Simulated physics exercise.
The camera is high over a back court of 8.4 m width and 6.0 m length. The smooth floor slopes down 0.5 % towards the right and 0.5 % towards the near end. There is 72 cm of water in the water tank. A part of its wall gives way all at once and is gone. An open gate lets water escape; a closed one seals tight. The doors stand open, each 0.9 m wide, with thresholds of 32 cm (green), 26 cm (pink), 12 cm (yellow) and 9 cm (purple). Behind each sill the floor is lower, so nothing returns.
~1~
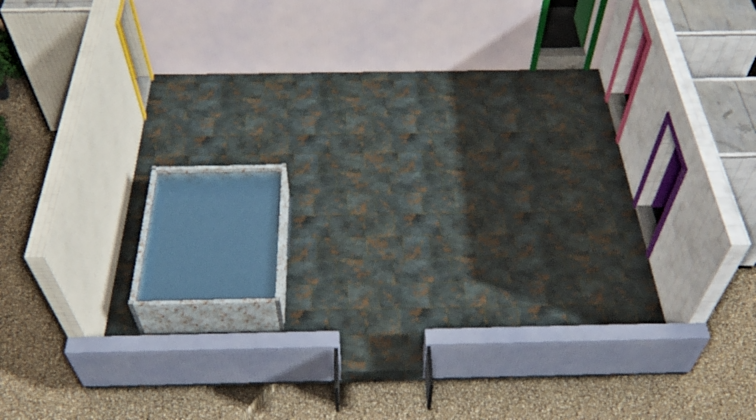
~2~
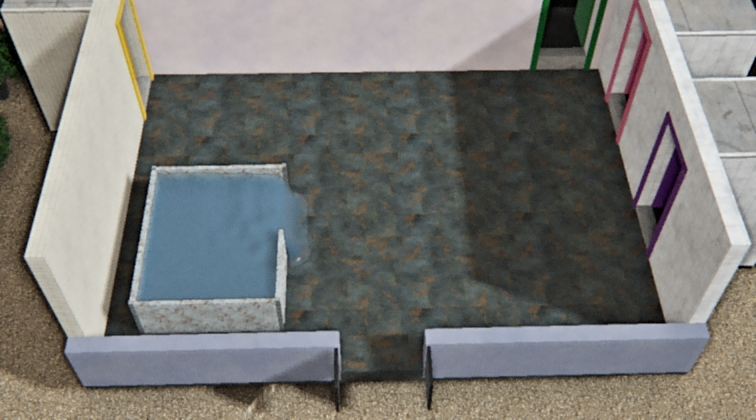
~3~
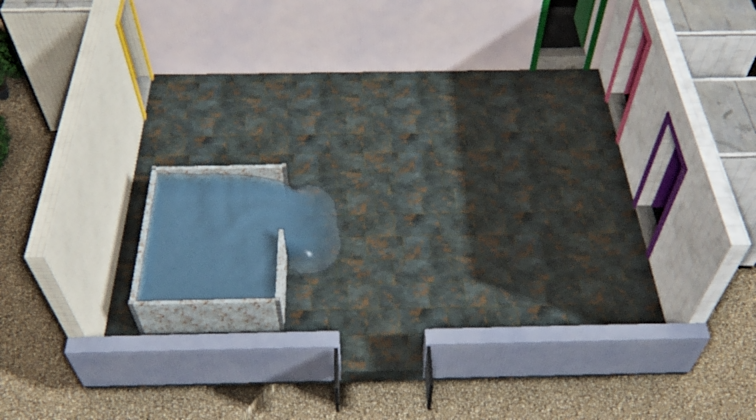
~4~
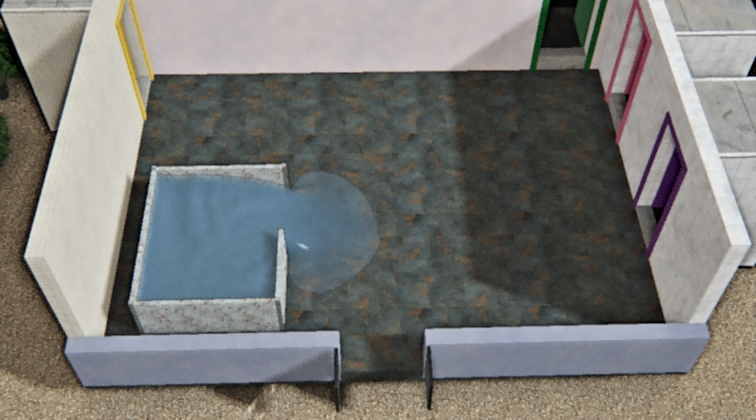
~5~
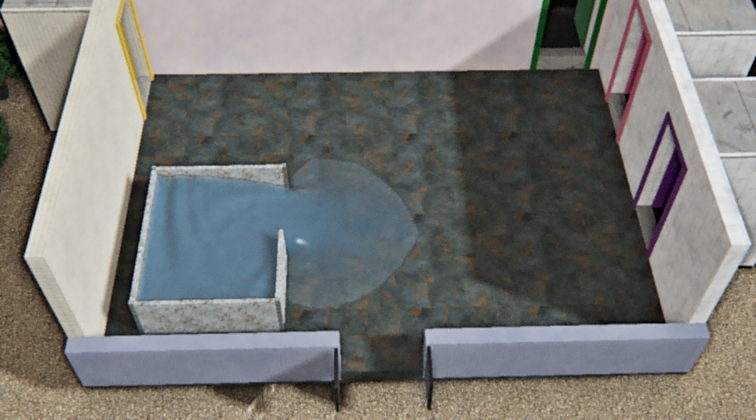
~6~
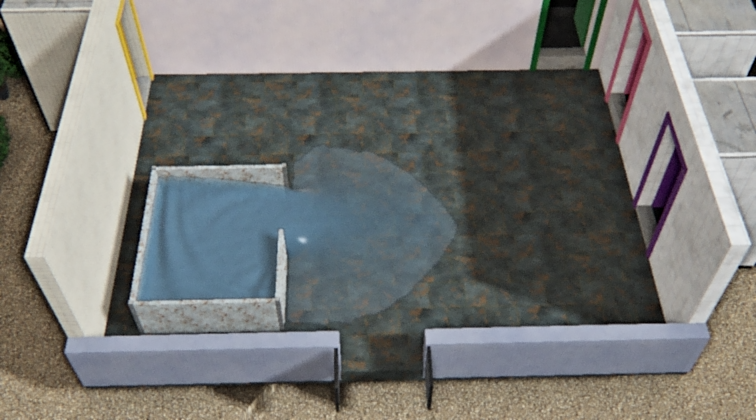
The clip shows a walled court with a water tank on the left; part of the tank's right wall suddenly gives way, and water pours through the gap, spreading rightward across the dark floor in a widening, rounded sheet.
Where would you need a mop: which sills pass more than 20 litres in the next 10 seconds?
Door by door: At the green door it does not reach the limit; at the pink door it stays under the limit; at the yellow door it keeps below the limit; at the purple door it passes the limit.
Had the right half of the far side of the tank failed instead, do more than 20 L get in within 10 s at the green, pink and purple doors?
Against that limit: Green under, pink below, purple not over.
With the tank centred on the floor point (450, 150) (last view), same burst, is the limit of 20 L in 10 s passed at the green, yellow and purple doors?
Against that limit: Green over, yellow not over, purple below.
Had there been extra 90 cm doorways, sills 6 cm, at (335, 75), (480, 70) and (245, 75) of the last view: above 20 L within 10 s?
In turn: Under, above, not over.
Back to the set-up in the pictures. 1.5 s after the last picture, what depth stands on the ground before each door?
Depths in cm: Green 0, pink 2, yellow 0, purple 19.
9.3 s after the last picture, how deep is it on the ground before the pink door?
Roughly 10.0 cm deep.
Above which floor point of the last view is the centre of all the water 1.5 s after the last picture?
Around (328, 236).
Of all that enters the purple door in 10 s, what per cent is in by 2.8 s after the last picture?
Some 45 per cent by then.
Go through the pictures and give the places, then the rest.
In the first picture, still water, 72 cm deep, in the water tank at (213, 234).
In the second picture, the front is at (298, 262), 0.7 m from the gap at (283, 218); 0.3 m2 of floor is under water; 72 cm left at the back of the water tank.
In the third picture, water pours out at (283, 219) and has run 0.9 m, to (332, 255); typically 12 cm deep outside, 72 cm at the water tank's back.
In the fourth picture, water pours out at (284, 221) and has run 1.5 m, to (374, 245); typically 9 cm deep outside, 72 cm at the water tank's back.
In the fifth picture, water pours out at (284, 221) and has run 2.1 m, to (411, 239); typically 6 cm deep outside, 67 cm at the water tank's back.
In the sixth picture, the front is at (451, 226), 2.7 m from the gap at (284, 220); 6.1 m2 of floor is under water; 60 cm left at the back of the water tank.
Then, 0.7 s after the last picture water covers 35 % of the floor and is deepest (42 cm) near (292, 220); green door not reached, pink door not reached, yellow door not reached, purple door not reached.
Then, 1.5 s after the last picture water covers 60 % of the floor and is deepest (33 cm) near (292, 220); green door not reached, pink door not reached, yellow door not reached, purple door 19 cm at the sill, 10 L in.
Then, 2.8 s after the last picture water covers 65 % of the floor and is deepest (34 cm) near (567, 77); green door 23 cm at the sill, 0 L in, pink door 18 cm at the sill, 0 L in, yellow door not reached, purple door 20 cm at the sill, 86 L in.
Then, 5.3 s after the last picture water covers 65 % of the floor and is deepest (18 cm) near (533, 216); green door 11 cm at the sill, 0 L in, pink door 14 cm at the sill, 0 L in, yellow door not reached, purple door 17 cm at the sill, 155 L in.
Then, 9.3 s after the last picture water covers 85 % of the floor and is deepest (14 cm) near (654, 350); green door 9 cm at the sill, 0 L in, pink door 10 cm at the sill, 0 L in, yellow door not reached, purple door 12 cm at the sill, 195 L in.
